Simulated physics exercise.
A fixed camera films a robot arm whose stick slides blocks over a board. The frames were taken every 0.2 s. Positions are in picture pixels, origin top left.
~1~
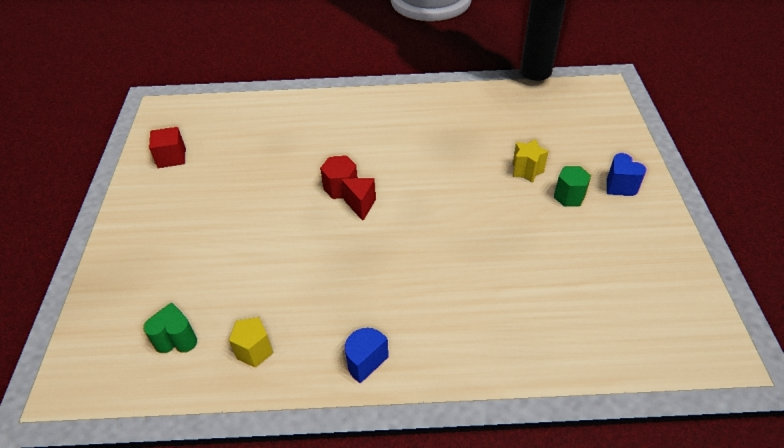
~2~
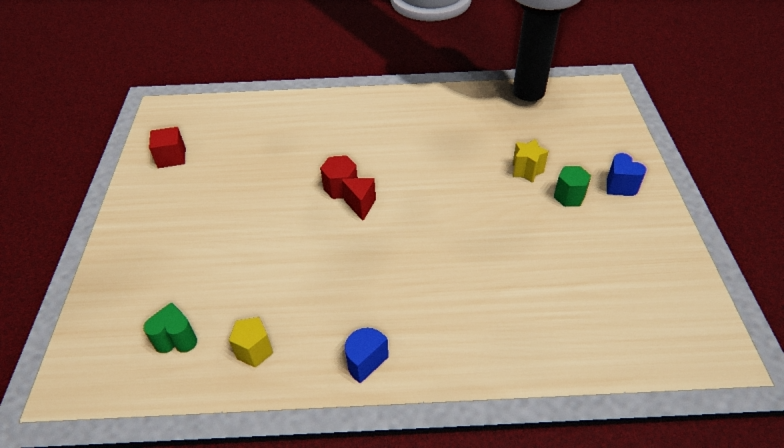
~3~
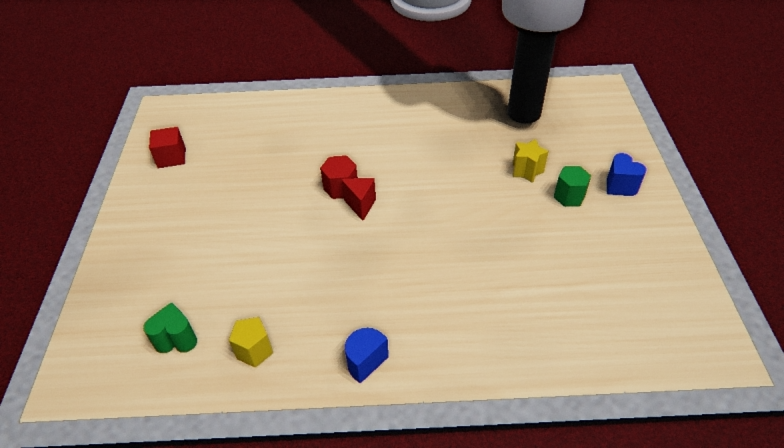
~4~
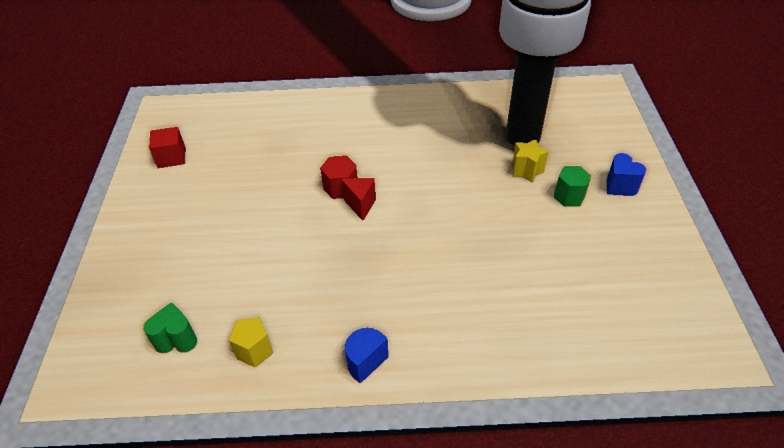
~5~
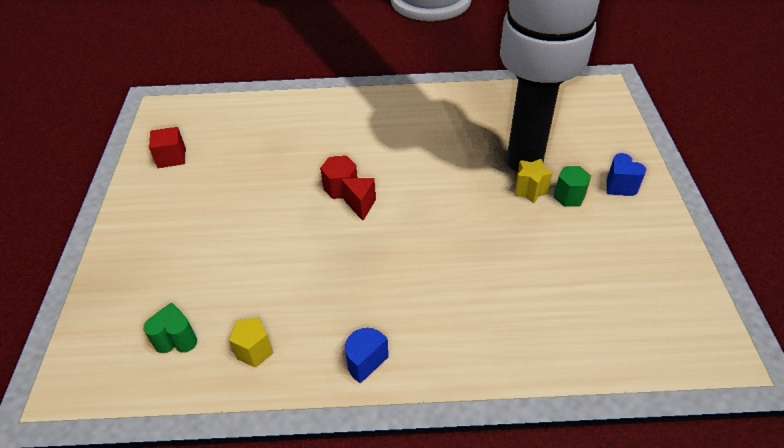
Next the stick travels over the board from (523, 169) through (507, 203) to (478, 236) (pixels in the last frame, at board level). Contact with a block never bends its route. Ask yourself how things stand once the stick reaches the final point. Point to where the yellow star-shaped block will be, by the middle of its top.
For the centre of its top, I'd go with (538, 200).
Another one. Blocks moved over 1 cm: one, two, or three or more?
The way I see it, the answer is one.
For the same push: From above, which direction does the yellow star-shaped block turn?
Rotation: Counter-clockwise.
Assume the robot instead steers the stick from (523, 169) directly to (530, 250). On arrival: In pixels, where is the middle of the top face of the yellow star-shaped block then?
Answer: (545, 256).
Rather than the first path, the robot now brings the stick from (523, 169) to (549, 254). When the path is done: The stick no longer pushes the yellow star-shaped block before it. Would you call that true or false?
The statement is false.
On the path given first. One third of the way, stick (514, 184); yellow star-shaped block (536, 190), turned 25° anticlockwise.
Two thirds of the way, stick (500, 208); yellow star-shaped block (538, 200), turned 60° anticlockwise.
At the end, stick (479, 228); yellow star-shaped block (538, 200), turned 60° anticlockwise; green six-sided block in place.
